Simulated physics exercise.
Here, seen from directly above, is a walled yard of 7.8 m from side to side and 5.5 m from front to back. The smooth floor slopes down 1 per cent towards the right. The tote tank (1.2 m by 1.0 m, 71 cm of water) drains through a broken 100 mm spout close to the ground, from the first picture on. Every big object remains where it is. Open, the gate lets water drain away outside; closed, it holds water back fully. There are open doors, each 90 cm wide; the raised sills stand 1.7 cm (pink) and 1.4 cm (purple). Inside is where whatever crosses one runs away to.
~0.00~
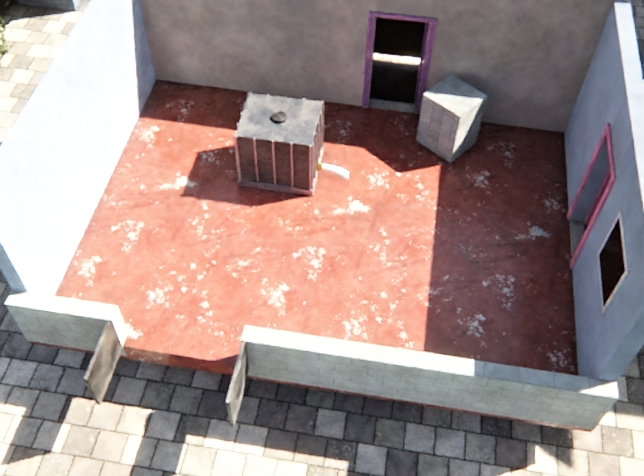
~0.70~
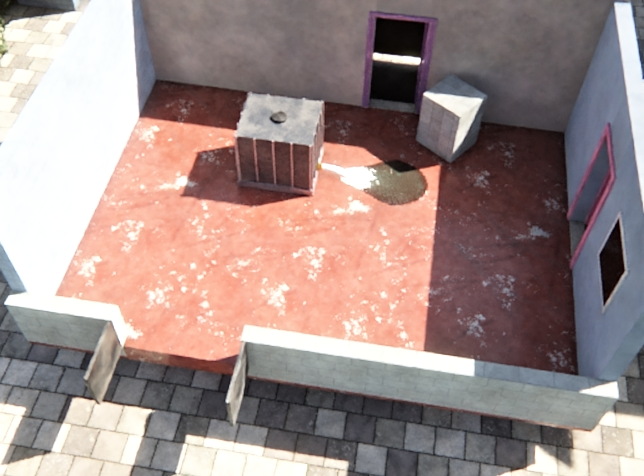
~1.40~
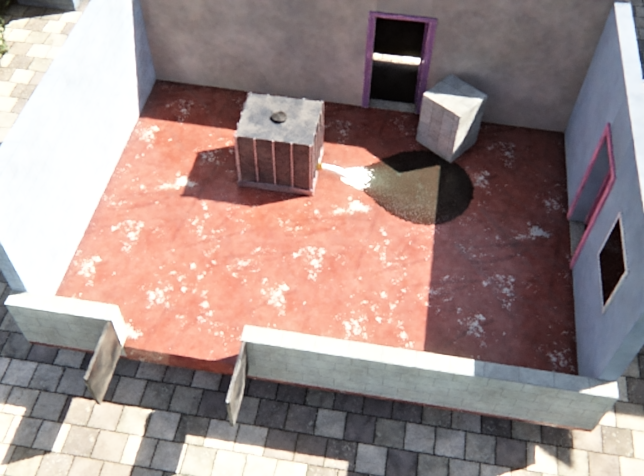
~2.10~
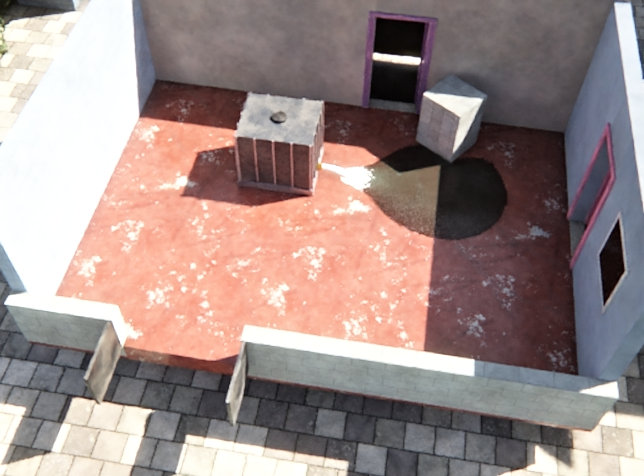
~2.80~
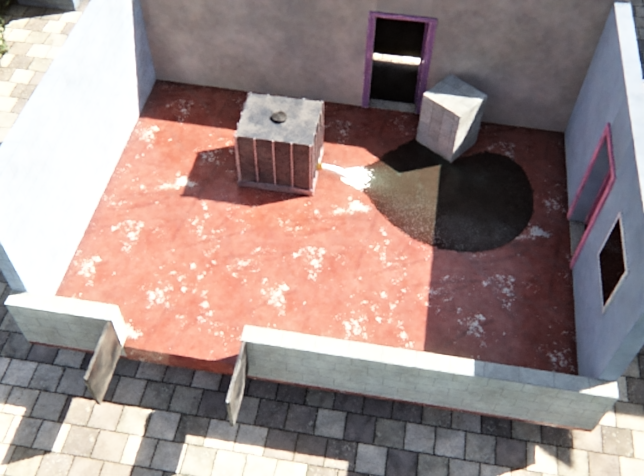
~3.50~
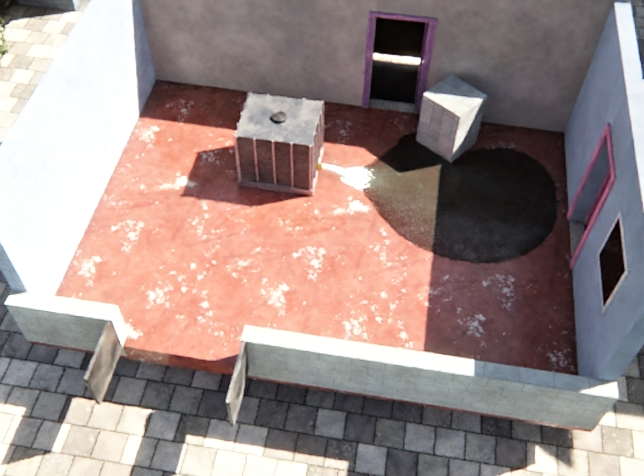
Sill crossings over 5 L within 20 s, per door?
Pink door: Over; purple door: Under.
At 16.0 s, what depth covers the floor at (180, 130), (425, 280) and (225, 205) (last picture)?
First spot 0.0 cm, second 0.4 cm, third 0.0 cm.
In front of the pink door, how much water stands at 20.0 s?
3.5 cm.
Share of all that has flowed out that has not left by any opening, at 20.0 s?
90 %.
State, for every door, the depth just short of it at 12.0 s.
Pink 3.0 cm, purple 0.8 cm.
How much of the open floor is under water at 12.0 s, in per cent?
Roughly 35 per cent of the floor is wet.
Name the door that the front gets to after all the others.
Last to get wet: The purple door.
After 5.0 s water covers 20 % of the floor and is deepest (4 cm) near (355, 179); pink door 2.5 cm at the sill, 0 L in, purple door not reached.
After 8.0 s water covers 25 % of the floor and is deepest (4 cm) near (355, 179); pink door 3.1 cm at the sill, 4 L in, purple door 0.34 cm at the sill, 0 L in.
After 12.0 s water covers 35 % of the floor and is deepest (4 cm) near (355, 179); pink door 3.2 cm at the sill, 13 L in, purple door 0.72 cm at the sill, 0 L in.
After 16.0 s water covers 35 % of the floor and is deepest (5 cm) near (345, 178); pink door 3.3 cm at the sill, 22 L in, purple door 1 cm at the sill, 0 L in.
After 20.0 s water covers 40 % of the floor and is deepest (5 cm) near (345, 178); pink door 3.6 cm at the sill, 34 L in, purple door 1.2 cm at the sill, 0 L in.
